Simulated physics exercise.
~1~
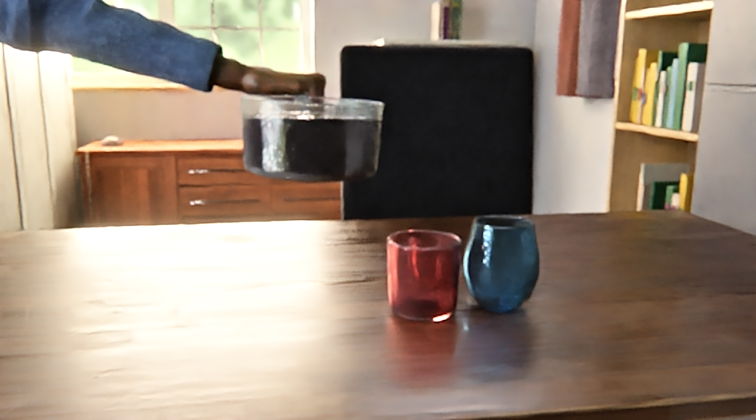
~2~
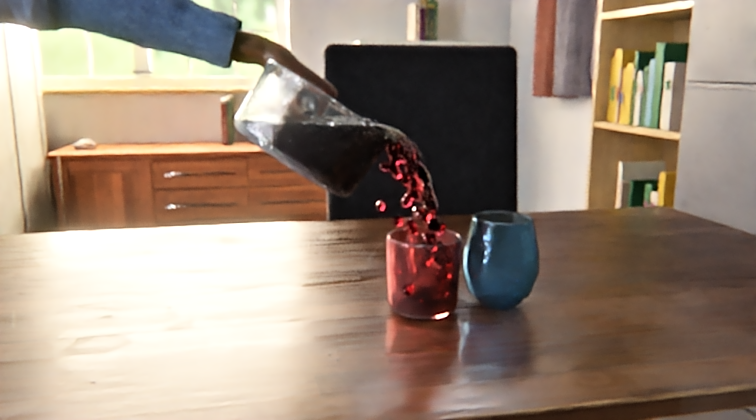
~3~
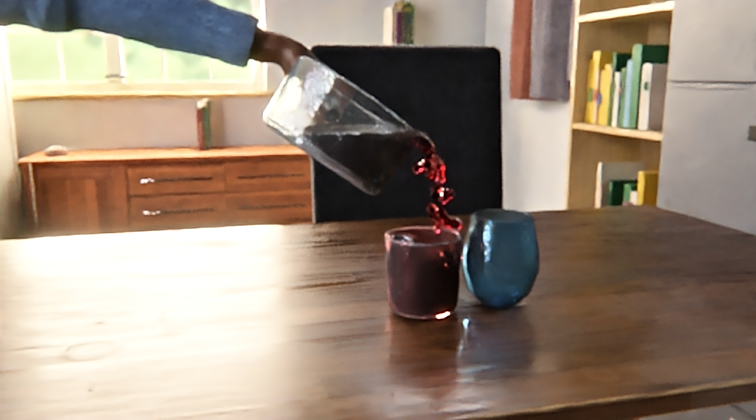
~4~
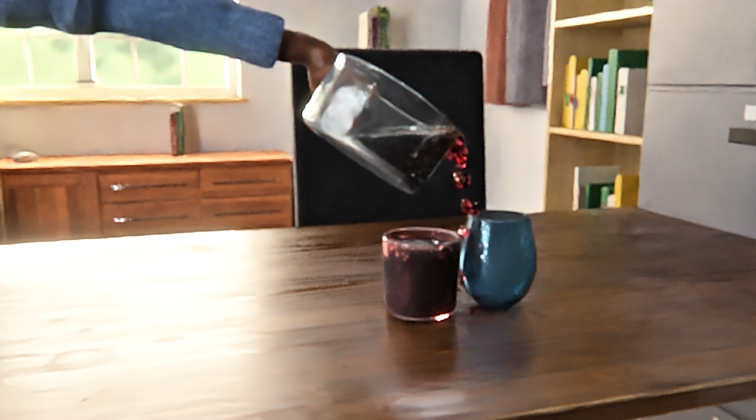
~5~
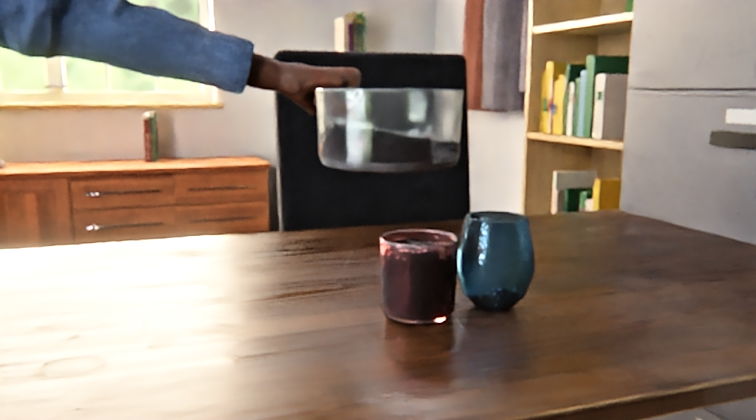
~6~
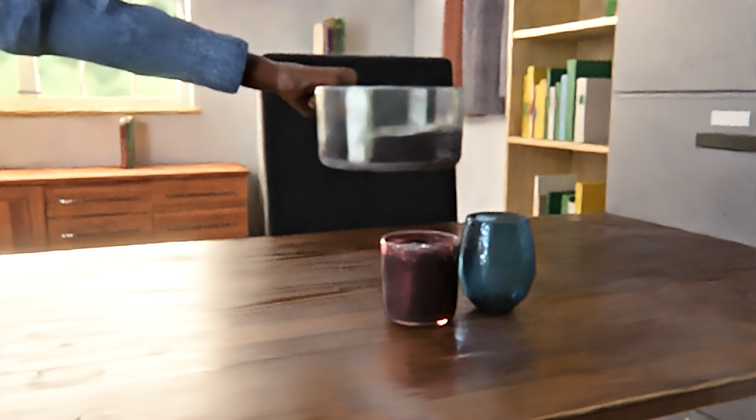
A hand tipped a clear pan of dark red wine, filling the left glass nearly to the top, then moved right toward the blue glass as the stream dwindled, and finally held the pan level above them, almost empty.
